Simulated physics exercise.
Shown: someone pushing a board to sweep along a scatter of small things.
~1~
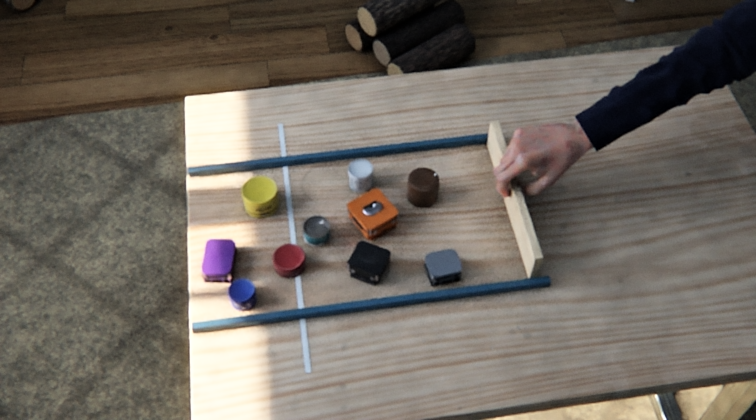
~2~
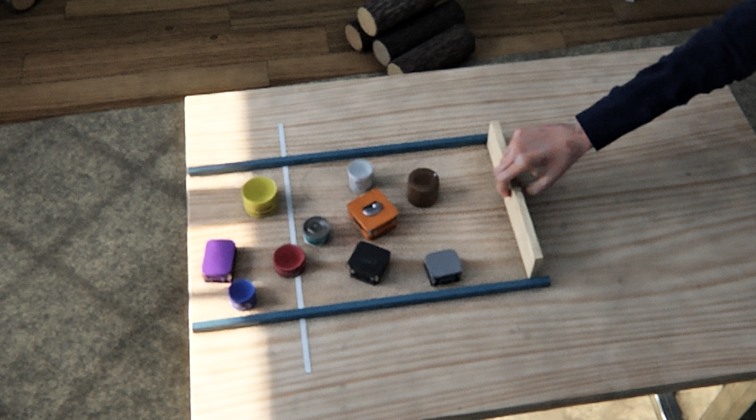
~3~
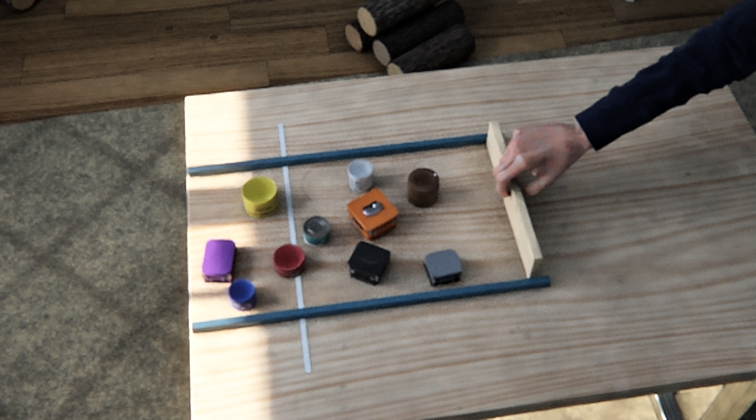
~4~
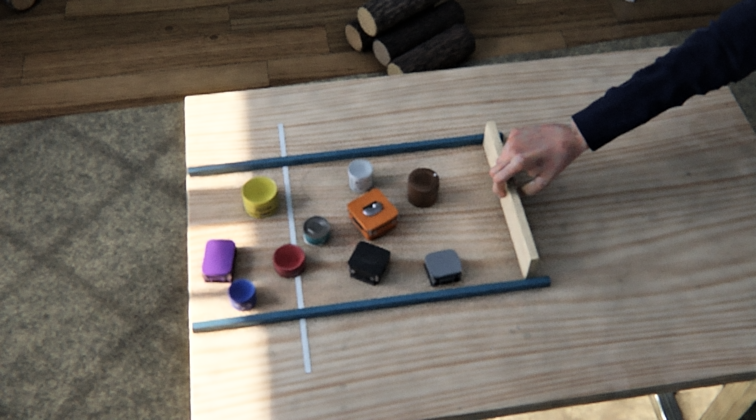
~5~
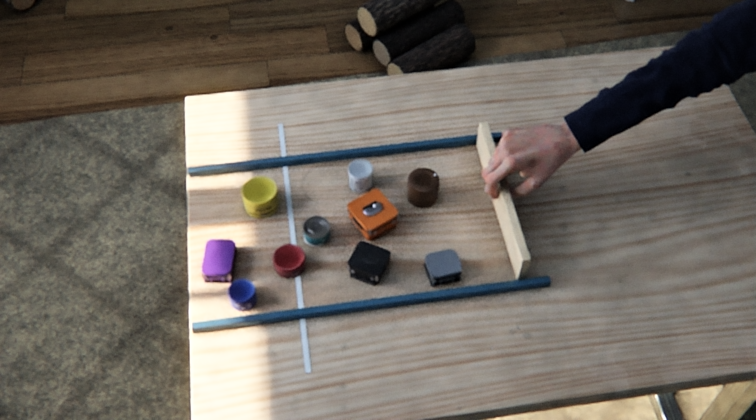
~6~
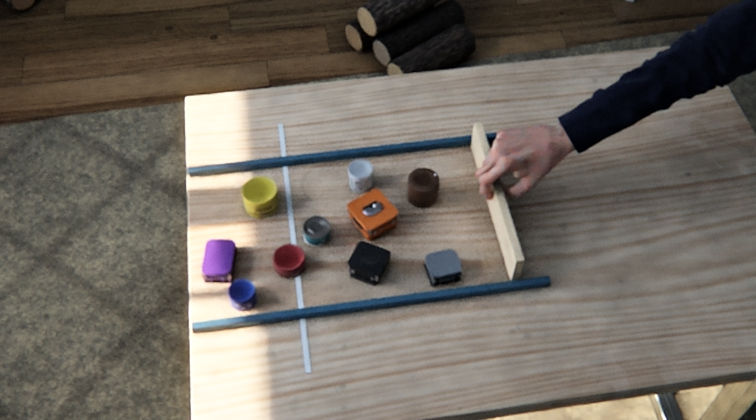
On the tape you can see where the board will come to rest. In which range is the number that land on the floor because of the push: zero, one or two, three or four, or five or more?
Honestly, the push sends none of them over the end.
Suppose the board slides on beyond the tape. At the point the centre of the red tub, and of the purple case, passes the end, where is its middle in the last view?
Approx. (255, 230) / approx. (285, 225) for the other.
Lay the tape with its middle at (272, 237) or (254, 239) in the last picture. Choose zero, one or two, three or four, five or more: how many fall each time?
At each place: One to two and either one or two.
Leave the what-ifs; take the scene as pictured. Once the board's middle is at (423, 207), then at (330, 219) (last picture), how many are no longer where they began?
First 2 and then 7.
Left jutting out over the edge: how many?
The total here is 1.
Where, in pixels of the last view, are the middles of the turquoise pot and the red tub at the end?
The turquoise pot ends at (240, 238) and the red tub at (226, 261).
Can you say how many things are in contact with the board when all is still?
Contact count: 4.
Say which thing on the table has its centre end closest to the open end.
Nearest at the end: The purple case.
Soon after, none off yet; purple case at rest near (220, 261); blue tub at rest near (243, 295); yellow tub at rest near (261, 197).
At rest, the number that fall off is zero.
